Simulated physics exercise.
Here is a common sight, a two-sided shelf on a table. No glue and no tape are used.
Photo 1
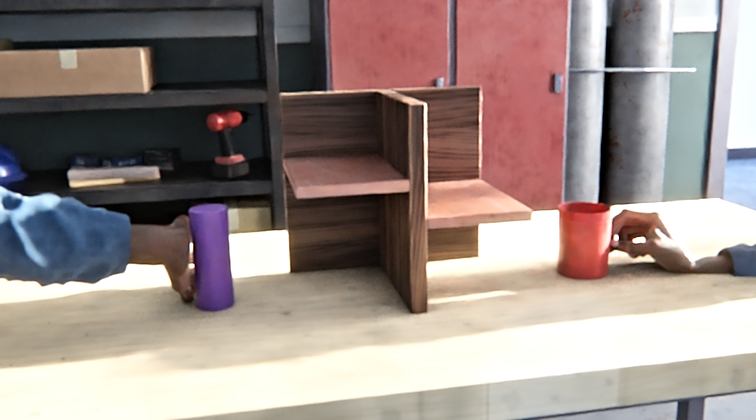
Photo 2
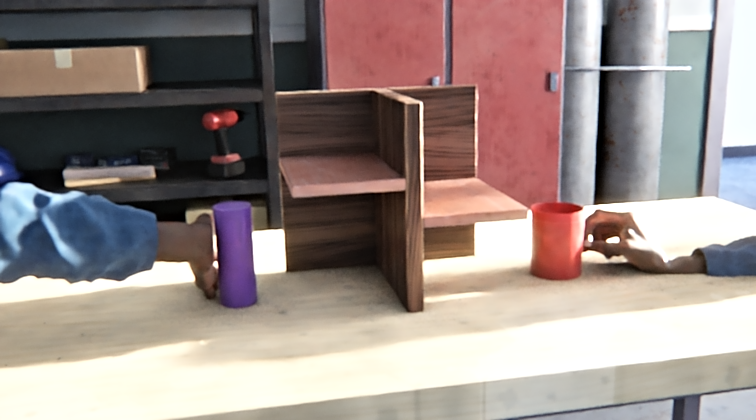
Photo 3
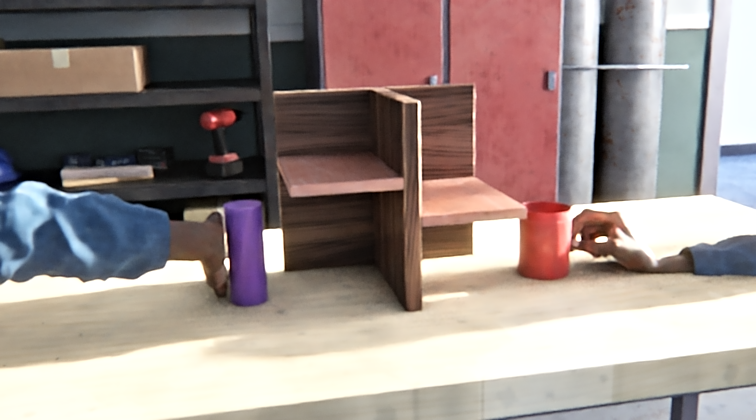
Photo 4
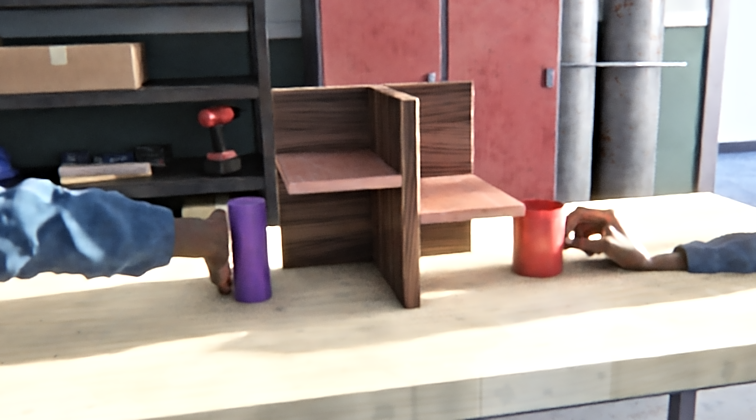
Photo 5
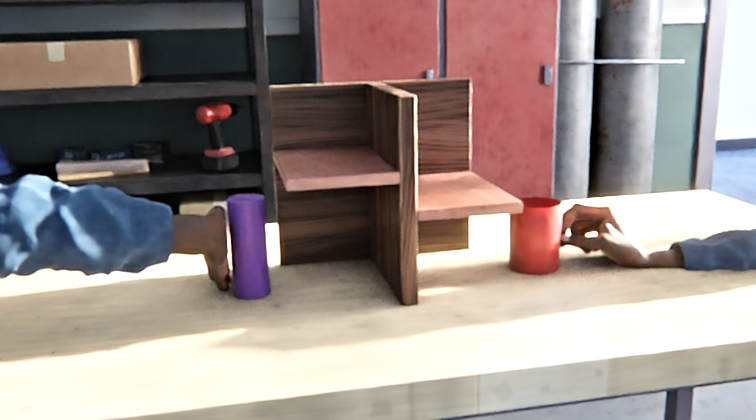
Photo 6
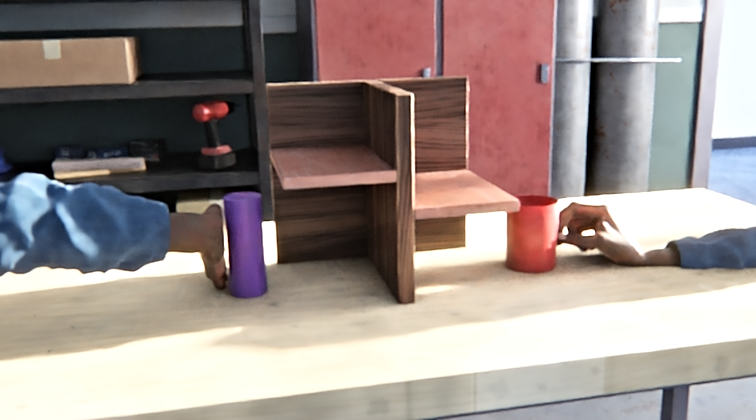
Two-sided wooden shelf on a table, with hands sliding a purple candle and a red beaker inward from either side, then slowing.
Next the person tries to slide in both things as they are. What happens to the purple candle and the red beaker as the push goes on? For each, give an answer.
In the end the purple candle passes beneath, the red beaker passes beneath.
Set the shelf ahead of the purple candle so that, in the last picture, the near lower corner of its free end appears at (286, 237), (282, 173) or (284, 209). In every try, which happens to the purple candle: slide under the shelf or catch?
Jams; enters; enters.
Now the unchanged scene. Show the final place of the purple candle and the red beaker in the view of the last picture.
In the last picture, the purple candle sits at (299, 241) while the red beaker sits at (462, 239).
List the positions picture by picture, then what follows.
In the first frame, hands sliding the things forward; purple candle (212, 257); red beaker (583, 240); shelf (399, 194).
In the second frame, hands sliding the things forward; red beaker (556, 241); shelf (395, 193).
In the third frame, hands sliding the things forward; purple candle (246, 253); shelf (394, 192).
In the fourth frame, hands sliding the things forward; red beaker (537, 238); shelf (392, 189).
In the fifth frame, hands sliding the things forward; purple candle (249, 246); shelf (390, 186).
In the sixth frame, hands sliding the things forward; purple candle (246, 245); red beaker (531, 233); shelf (387, 184).
Then, 0.34 s after the last picture, purple candle part of the way in near (271, 243); red beaker sliding up to the opening near (507, 235).
Then, 0.52 s after the last picture, purple candle all the way in near (299, 241); red beaker part of the way in near (481, 237).
At rest, the purple candle slides in, near (299, 241); the red beaker slides in, near (462, 239).
